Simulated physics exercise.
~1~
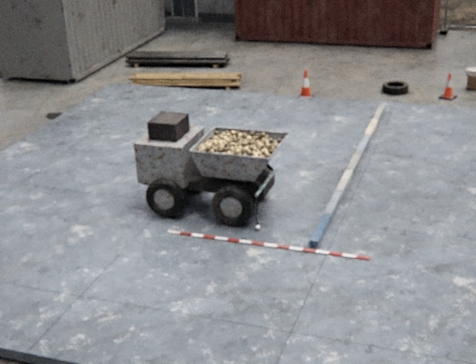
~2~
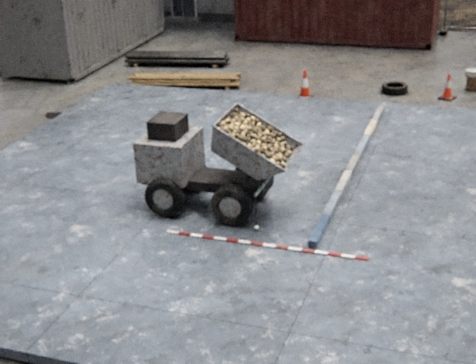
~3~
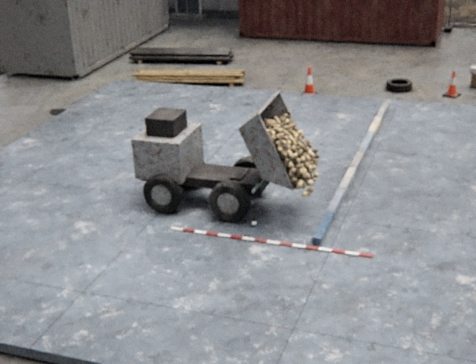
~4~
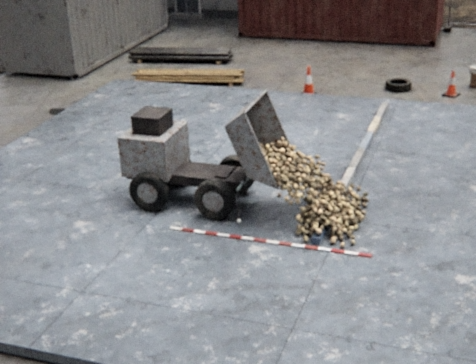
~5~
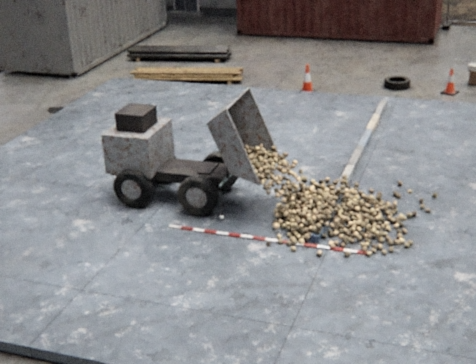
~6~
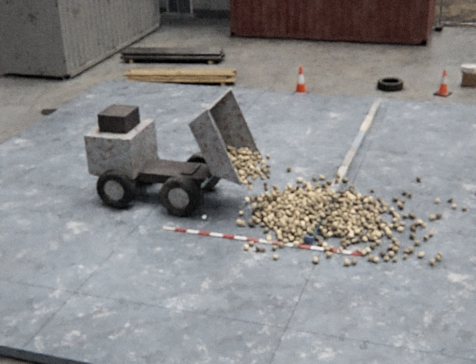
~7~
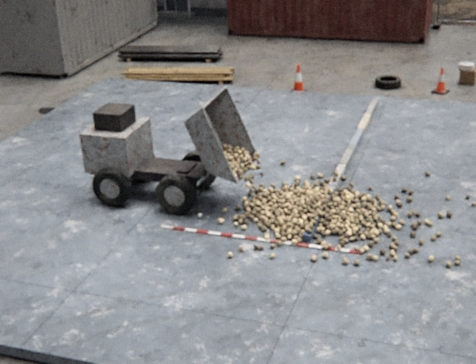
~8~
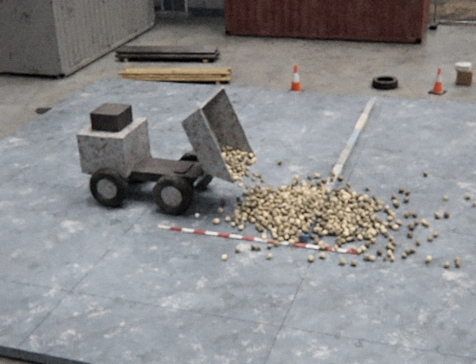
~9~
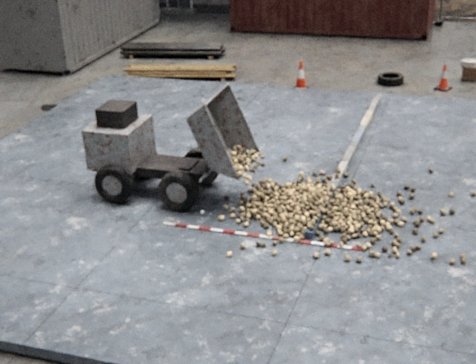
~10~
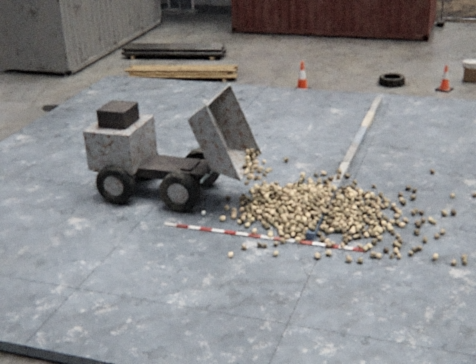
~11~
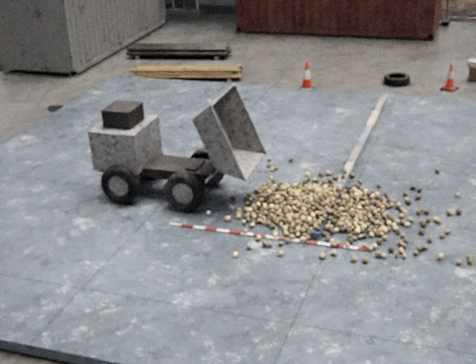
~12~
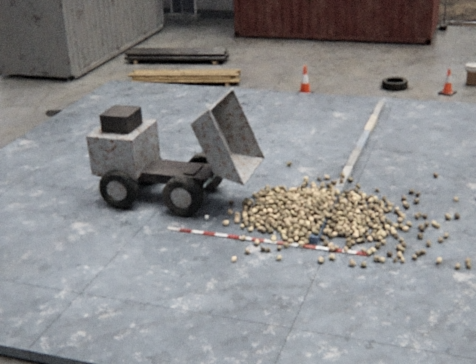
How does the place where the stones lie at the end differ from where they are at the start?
At the start the stones are all inside the dumper's body, but at the end they lie in a broad heap on the ground, lower and further to the right, with some of them across the kerb.
